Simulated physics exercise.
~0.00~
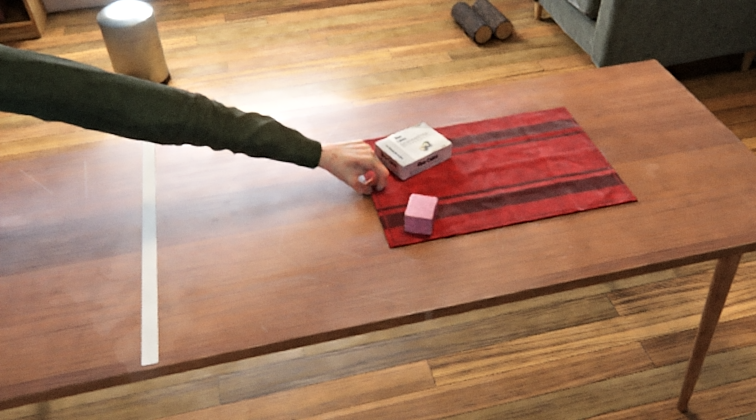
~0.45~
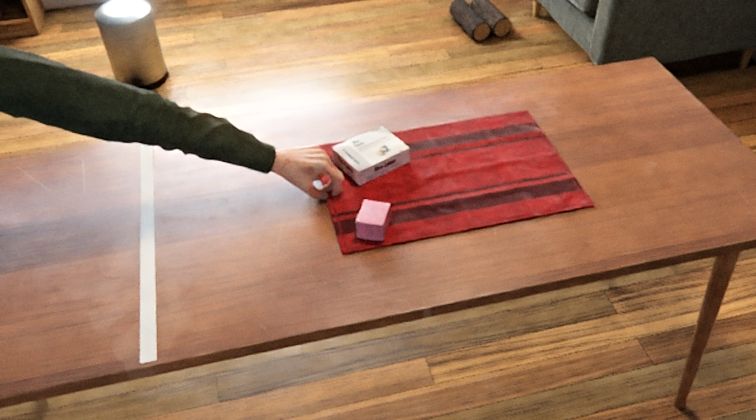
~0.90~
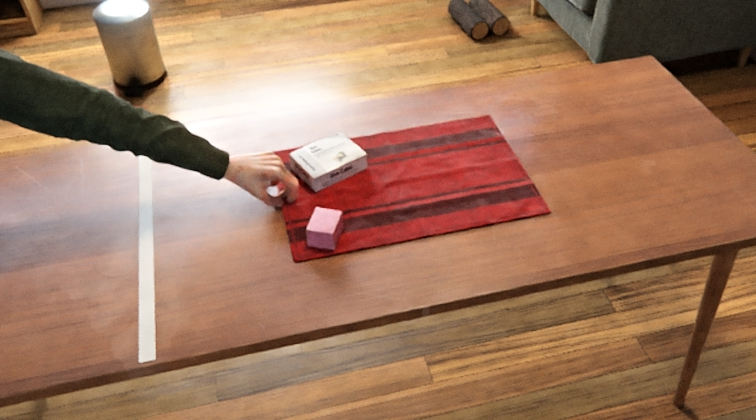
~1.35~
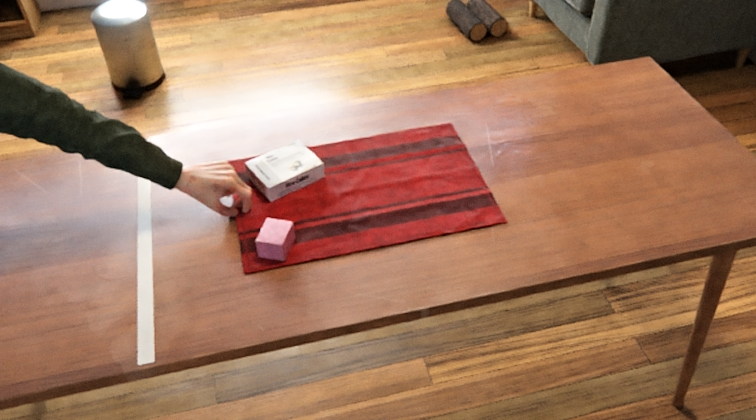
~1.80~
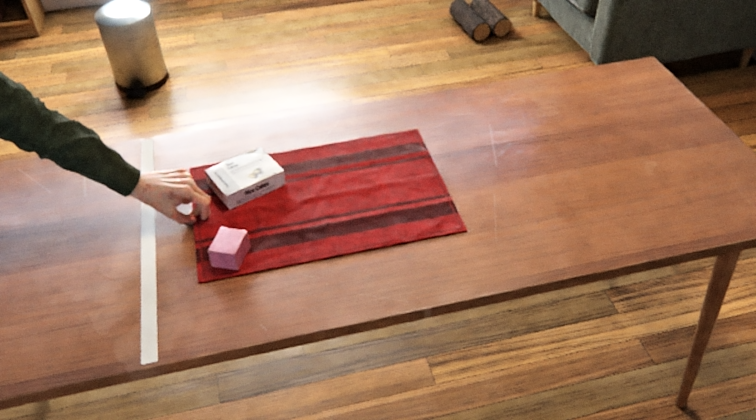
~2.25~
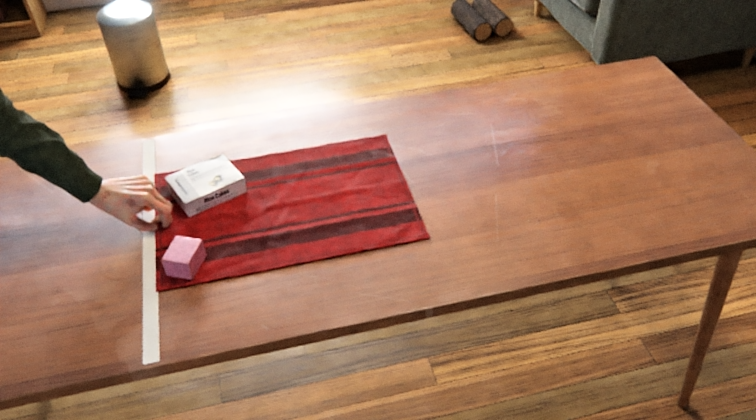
Red cloth carrying a white packet and pink block being pulled left across a wooden table by a hand, stopping at pale tape.
